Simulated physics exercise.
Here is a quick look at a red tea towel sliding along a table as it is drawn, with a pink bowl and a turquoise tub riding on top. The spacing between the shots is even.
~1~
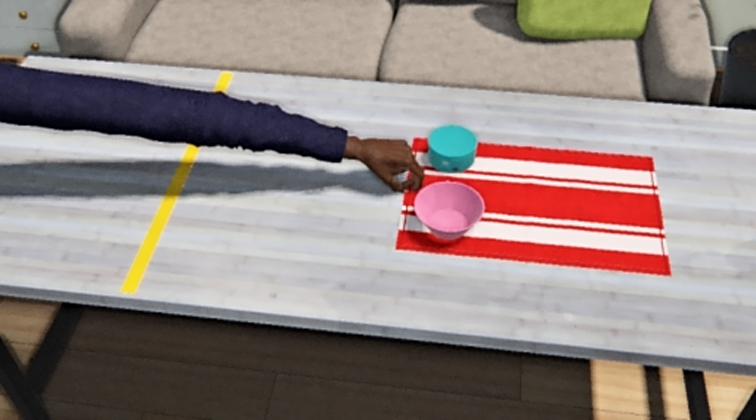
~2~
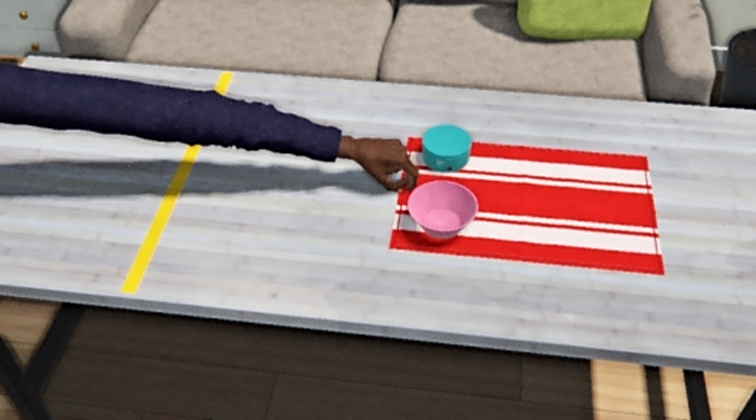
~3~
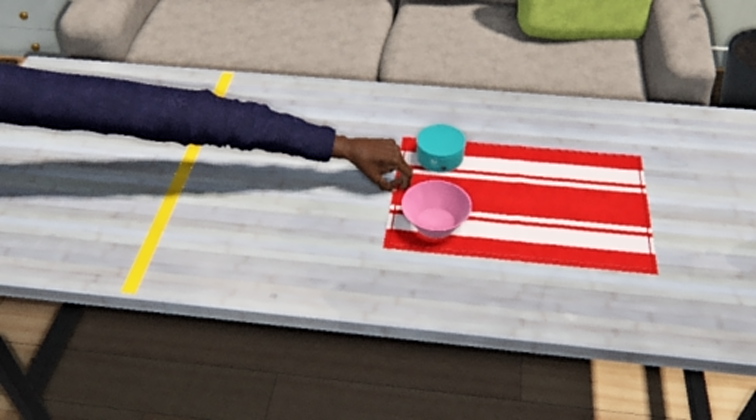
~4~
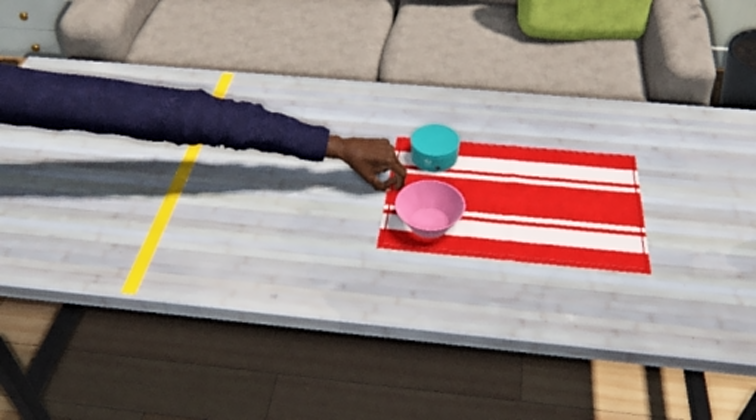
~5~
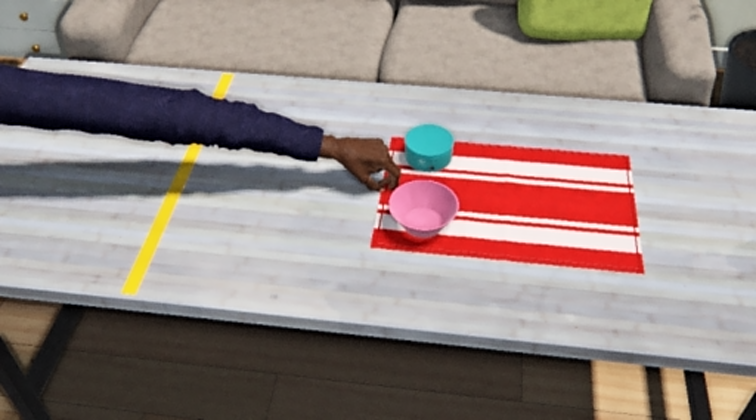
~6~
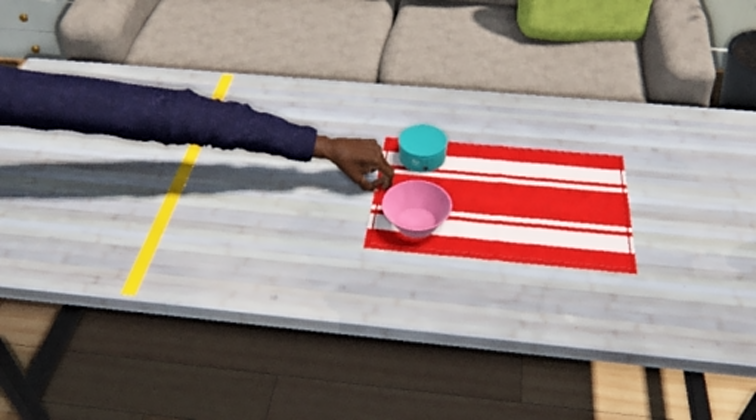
A red-striped tea towel carrying a pink bowl and turquoise tub is pulled slowly left by hand.
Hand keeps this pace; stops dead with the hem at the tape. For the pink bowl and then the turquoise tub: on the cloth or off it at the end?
Pink bowl on, turquoise tub on.
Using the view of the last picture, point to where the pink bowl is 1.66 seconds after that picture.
Somewhere around (213, 196), I reckon.
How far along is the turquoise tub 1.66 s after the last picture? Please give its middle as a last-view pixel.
(234, 133).
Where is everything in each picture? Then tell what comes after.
In the first picture, tea towel end (395, 250); pink bowl (449, 206); turquoise tub (453, 140); tape (137, 271).
In the second picture, tea towel end (389, 249), far hem (665, 276); turquoise tub (447, 140).
In the third picture, tea towel end (383, 249); pink bowl (437, 205).
In the fourth picture, tea towel end (377, 248), far hem (651, 275); turquoise tub (435, 139).
In the fifth picture, tea towel end (370, 248); pink bowl (424, 204).
In the sixth picture, tea towel end (364, 248), far hem (637, 275); pink bowl (417, 204); turquoise tub (423, 139); tape (137, 273).
Then, 1.55 s on from there, hem at the tape; pink bowl on the cloth near (222, 197); turquoise tub on the cloth near (243, 134).
Then, 1.66 s on from there, hem at the tape; pink bowl on the cloth near (213, 196); turquoise tub on the cloth near (234, 133).
In the end, hem at the tape; pink bowl on the cloth near (213, 196); turquoise tub on the cloth near (234, 133). The pink bowl keeps its seat and the turquoise tub stays on the cloth.
